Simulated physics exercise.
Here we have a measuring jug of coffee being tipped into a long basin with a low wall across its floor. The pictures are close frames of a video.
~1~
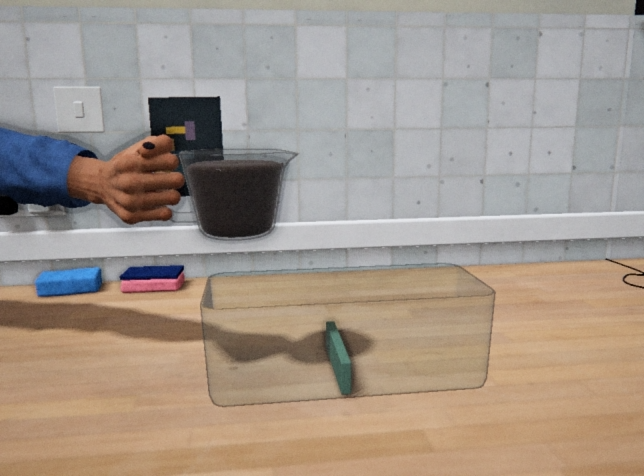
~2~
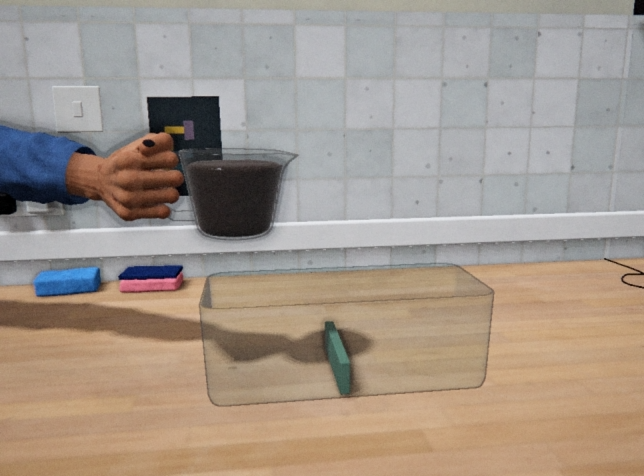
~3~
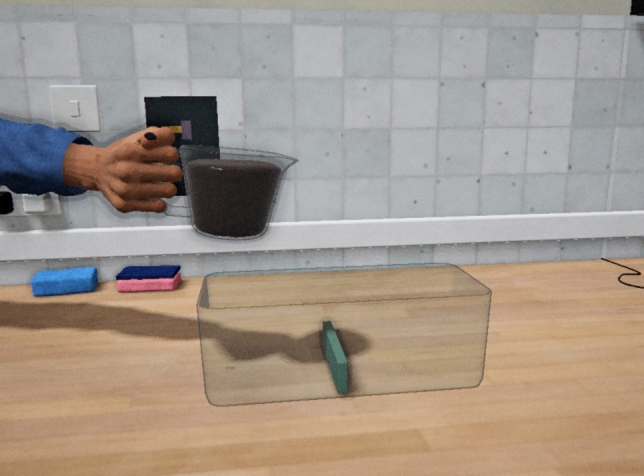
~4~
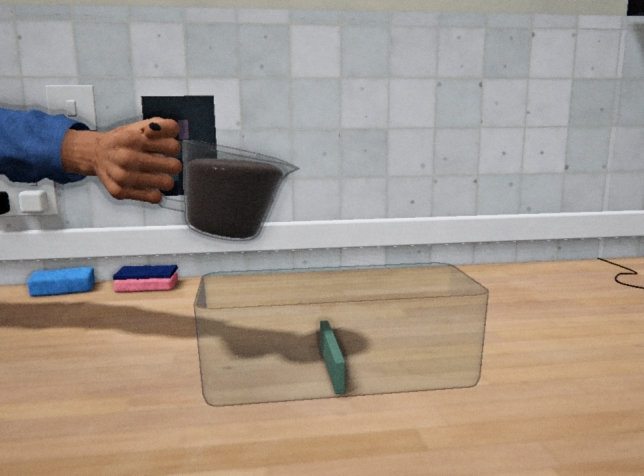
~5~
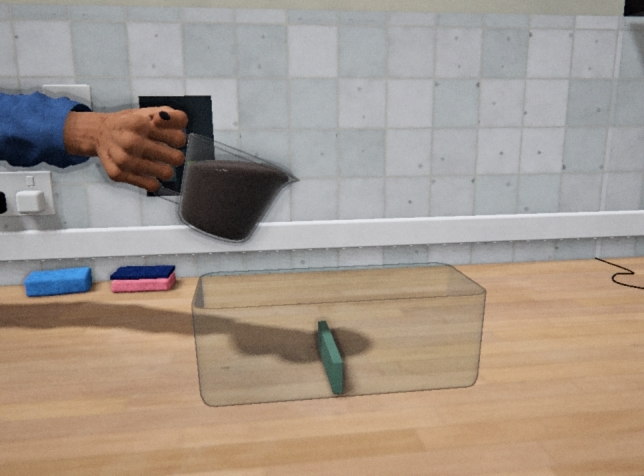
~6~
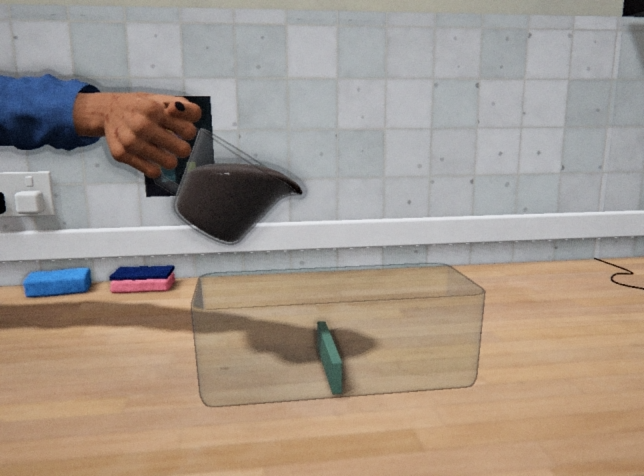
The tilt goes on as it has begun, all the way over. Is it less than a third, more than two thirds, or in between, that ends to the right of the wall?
In the end between a third and two thirds is right of the wall.
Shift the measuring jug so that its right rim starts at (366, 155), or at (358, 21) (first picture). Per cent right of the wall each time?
About 95 and 75 per cent.
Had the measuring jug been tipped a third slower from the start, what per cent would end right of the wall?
Near 60 %.
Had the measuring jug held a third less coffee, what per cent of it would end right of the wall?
Close to 15 per cent.
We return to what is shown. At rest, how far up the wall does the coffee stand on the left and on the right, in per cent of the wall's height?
Near 40 on the left, 30 on the right.
A moment on, the measuring jug is tipped on its side and 35 per cent is still to pour, 11 is left of the wall and 29 right of it.
Next, the measuring jug is tipped right over and 4 per cent is still to pour, 49 is left of the wall and 43 right of it.
Then the measuring jug is tipped right over and 0 per cent is still to pour, 55 is left of the wall and 43 right of it.
Later the measuring jug is tipped right over and 0 per cent is still to pour, 55 is left of the wall and 44 right of it.
At rest 55 per cent lies left of the wall, 44 right of it and 2 outside.
